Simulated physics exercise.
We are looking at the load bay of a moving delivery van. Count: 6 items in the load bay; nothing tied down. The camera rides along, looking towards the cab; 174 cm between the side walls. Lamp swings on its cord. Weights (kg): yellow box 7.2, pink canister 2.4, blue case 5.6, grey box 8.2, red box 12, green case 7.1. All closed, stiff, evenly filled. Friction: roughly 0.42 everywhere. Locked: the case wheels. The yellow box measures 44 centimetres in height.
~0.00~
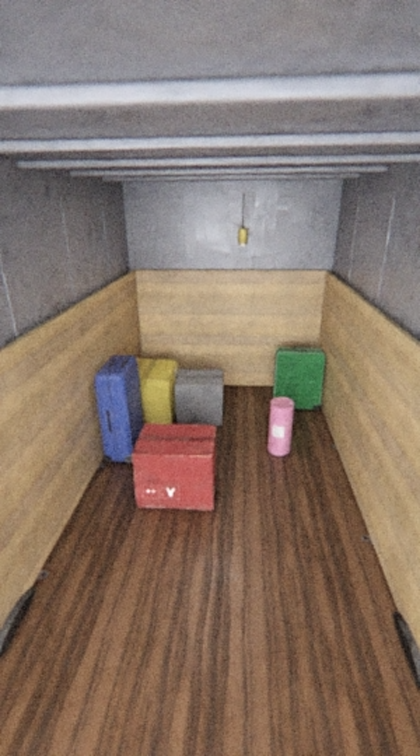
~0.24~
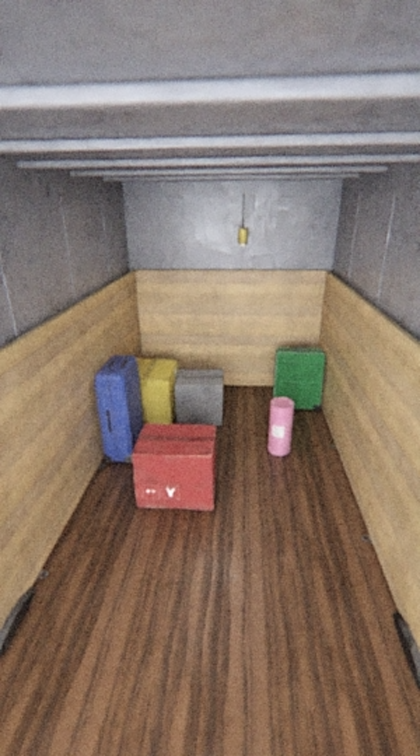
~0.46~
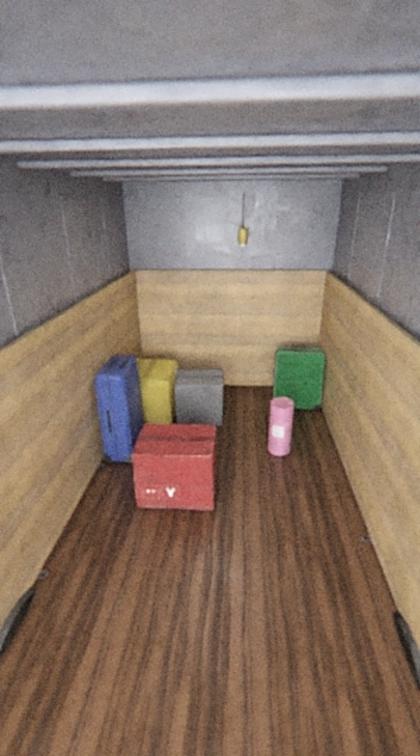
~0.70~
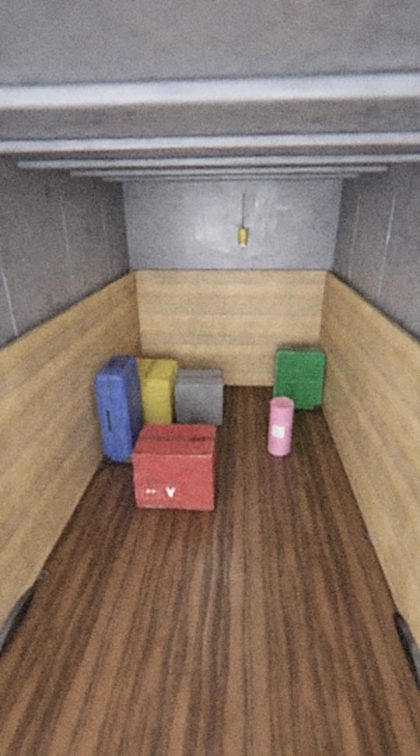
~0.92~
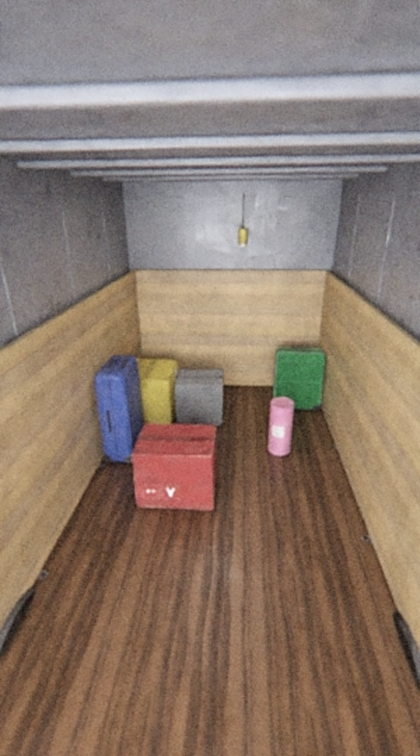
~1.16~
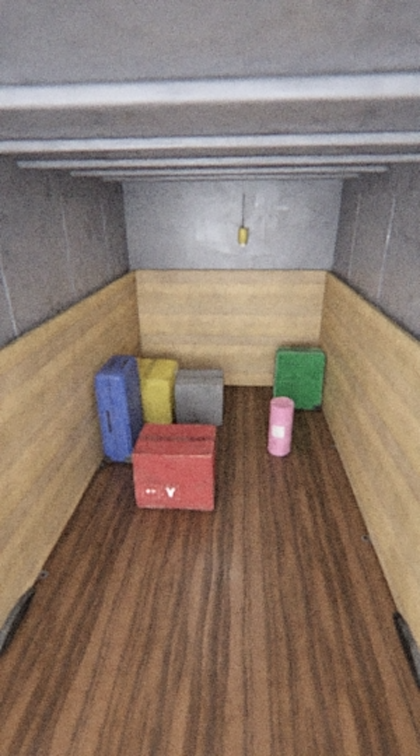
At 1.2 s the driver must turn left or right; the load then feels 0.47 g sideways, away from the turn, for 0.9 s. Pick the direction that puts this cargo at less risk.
The right one.
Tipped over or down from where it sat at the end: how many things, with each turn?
Count for left: 1; count for right: 0.
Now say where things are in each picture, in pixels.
Steady run; yellow box (152, 392); pink canister (281, 426), in the first frame.
Load feels 0.27 g jolt; red box (178, 465); green case (298, 378), in the second frame.
Load feels 0.18 g jolt; blue case (121, 408); grey box (200, 397), in the third frame.
Steady run; red box (178, 465); green case (298, 378), in the fourth frame.
Steady run; blue case (121, 408); grey box (200, 397), in the fifth frame.
Steady run; yellow box (152, 392); pink canister (281, 426), in the sixth frame.
Turning left. At 1.86 s, load feels 0.45 g right; pink canister moved 5 cm near (287, 426); yellow box moved 5 cm near (158, 392); blue case 30° off upright.
After 1.96 s, load feels 0.26 g right; pink canister 4° off upright near (290, 426); yellow box moved 7 cm near (160, 392); blue case 51° off upright.
In the end (3.1 s), toppled in the load bay, blue case; the other 5 under 15 cm from the start. In the last view, yellow box near (161, 392), pink canister near (288, 427).
Turning right instead, nothing is lost, 0 of 6 in all.
